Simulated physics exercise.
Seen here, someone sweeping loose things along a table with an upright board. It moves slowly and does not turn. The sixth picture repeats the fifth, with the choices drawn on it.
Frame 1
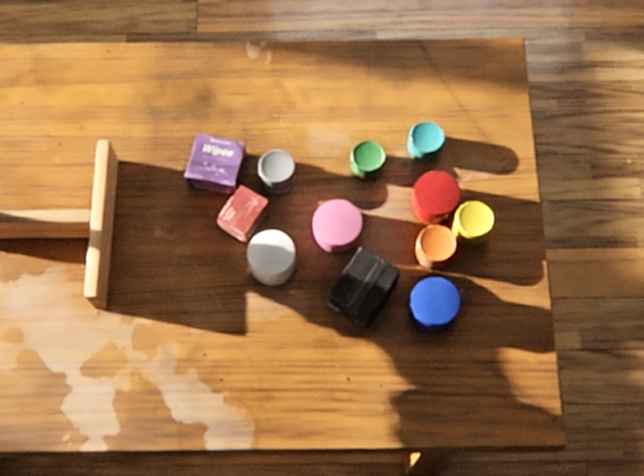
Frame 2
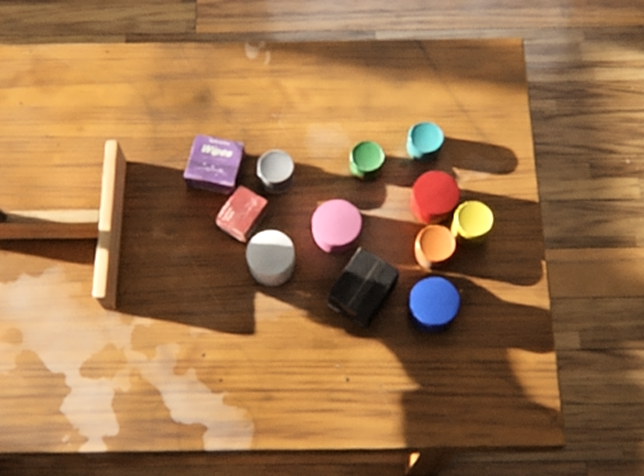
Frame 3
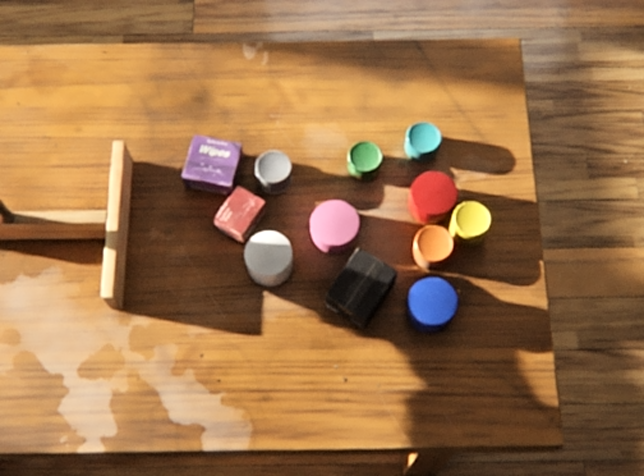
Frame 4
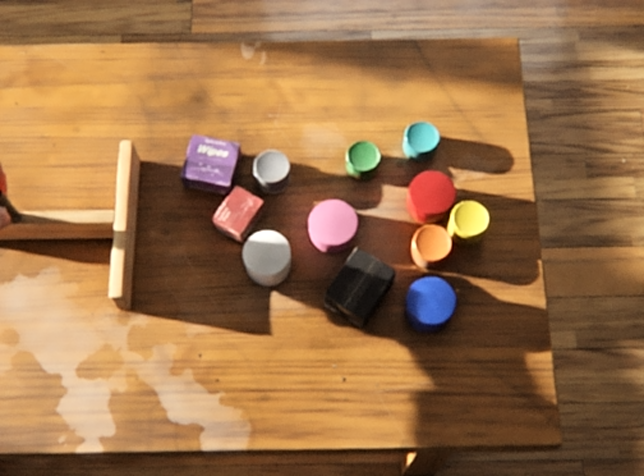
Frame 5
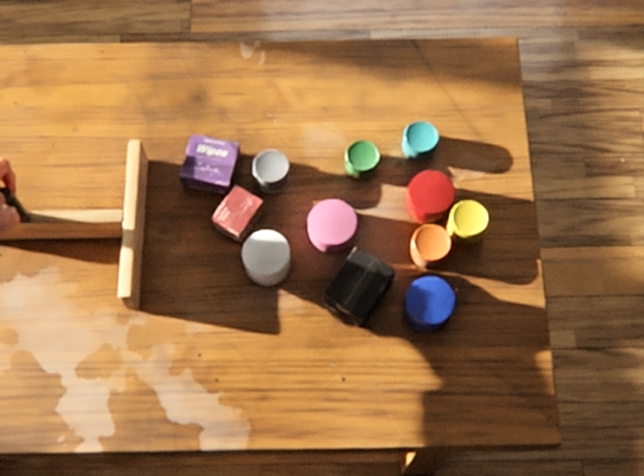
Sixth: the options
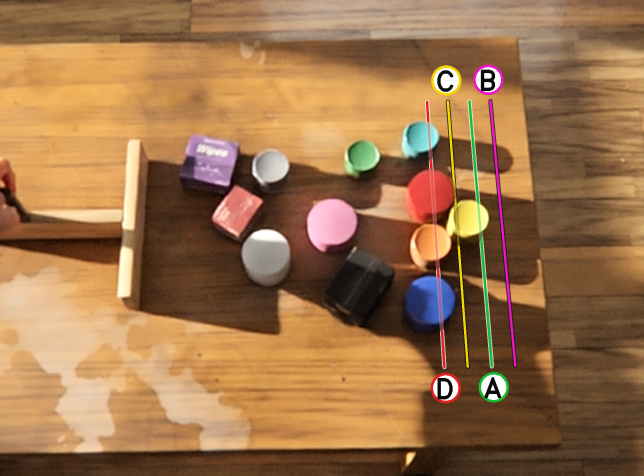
On a wooden table, a hand slowly pushes an upright board right toward scattered colourful containers.
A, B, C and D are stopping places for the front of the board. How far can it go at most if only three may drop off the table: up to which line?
At C, and not beyond.
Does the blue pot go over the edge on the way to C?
No.
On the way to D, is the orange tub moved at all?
By then, yes.
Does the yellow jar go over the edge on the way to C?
Yes.
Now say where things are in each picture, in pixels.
In the first frame, turquoise jar (426, 142); black box (364, 288); pink pot (338, 226).
In the second frame, board (106, 216); blue pot (433, 305).
In the third frame, board (114, 217); red pot (433, 199).
In the fourth frame, board (121, 216); grey tin (272, 172).
In the fifth frame, board (130, 216); yellow jar (467, 224); red box (239, 214); orange tub (430, 248).
On the marked copy, A at (480, 226); B at (502, 226); C at (457, 227); D at (435, 227).
Following C. Soon after the start, board (247, 214); purple box (281, 162); grey tin (325, 171).
Later, board (364, 212); yellow jar (481, 236); red pot (471, 198).
In the end, board (457, 210); yellow jar over the edge; red pot over the edge; two fallen.
As for the rest, A drops six; B drops seven; D is within the limit but short.
